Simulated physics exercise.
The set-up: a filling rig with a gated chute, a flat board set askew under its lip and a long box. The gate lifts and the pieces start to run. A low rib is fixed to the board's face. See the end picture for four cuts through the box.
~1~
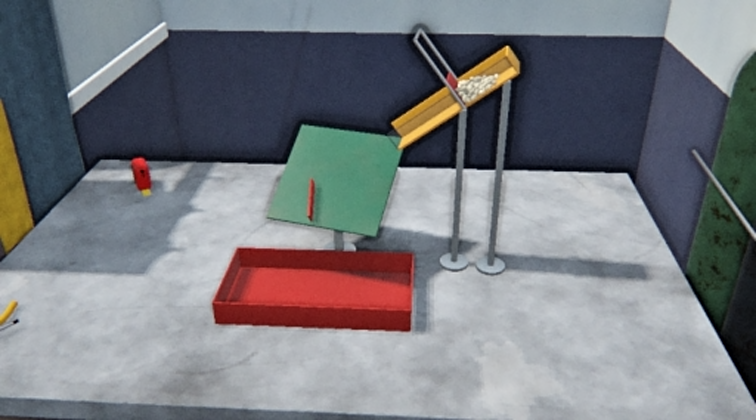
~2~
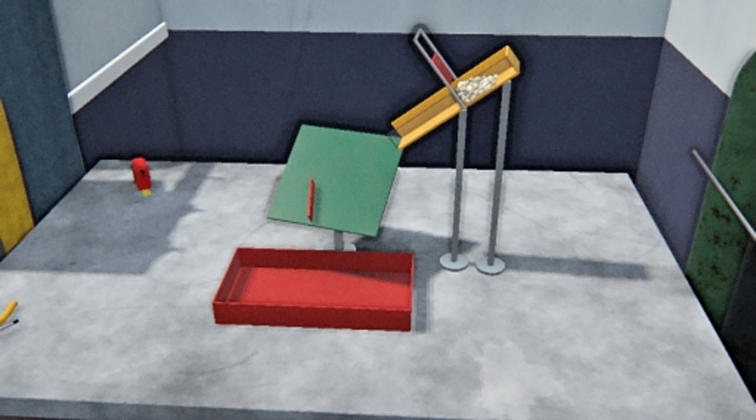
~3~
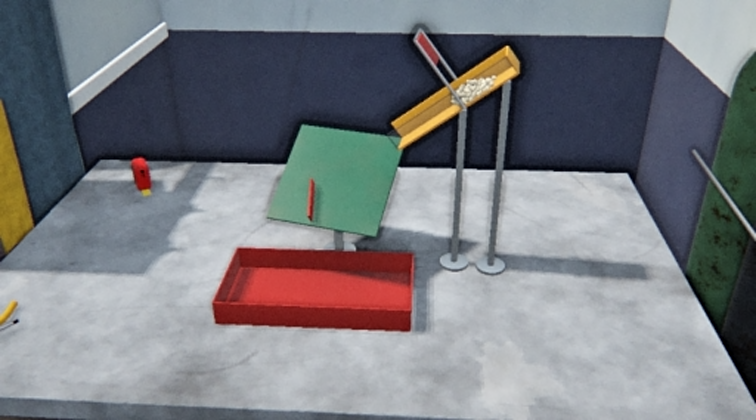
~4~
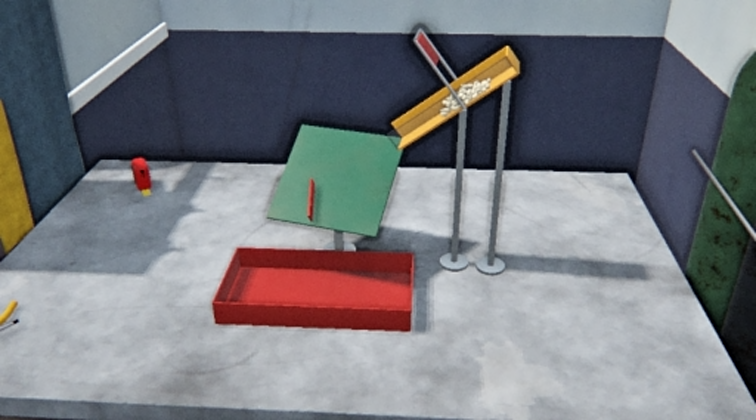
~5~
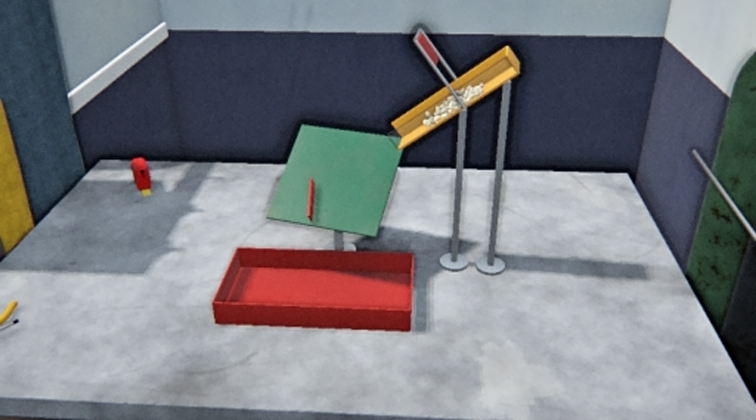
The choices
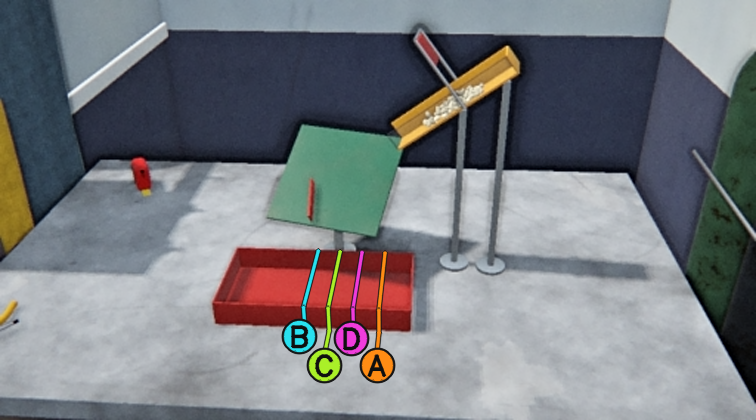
At the start, a heap of white beans rests behind a closed gate in a sloping yellow chute, above a tilted green board and an empty red box. The red gate slides up its frame, and the beans begin slipping down the chute to the left, spreading out partway toward its lip.
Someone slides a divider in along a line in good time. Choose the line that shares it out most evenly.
The answer is line B.
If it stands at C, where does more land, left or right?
More lands on the left.
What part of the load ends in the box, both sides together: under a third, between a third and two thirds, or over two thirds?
Over two thirds.
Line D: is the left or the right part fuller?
More lands on the left.
On the marked copy, line A crosses the front rim at (378, 309); line B crosses the front rim at (303, 306); line C crosses the front rim at (328, 307); line D crosses the front rim at (353, 308).
Choosing A, of what is caught, the whole lot on the left of the divider, none at all on the right.
Choosing B, of what is caught, close to half on the left of the divider, close to half on the right.
Choosing C, of what is caught, all but a few on the left of the divider, only a few on the right.
Choosing D, of what is caught, all but a few on the left of the divider, only a few on the right.
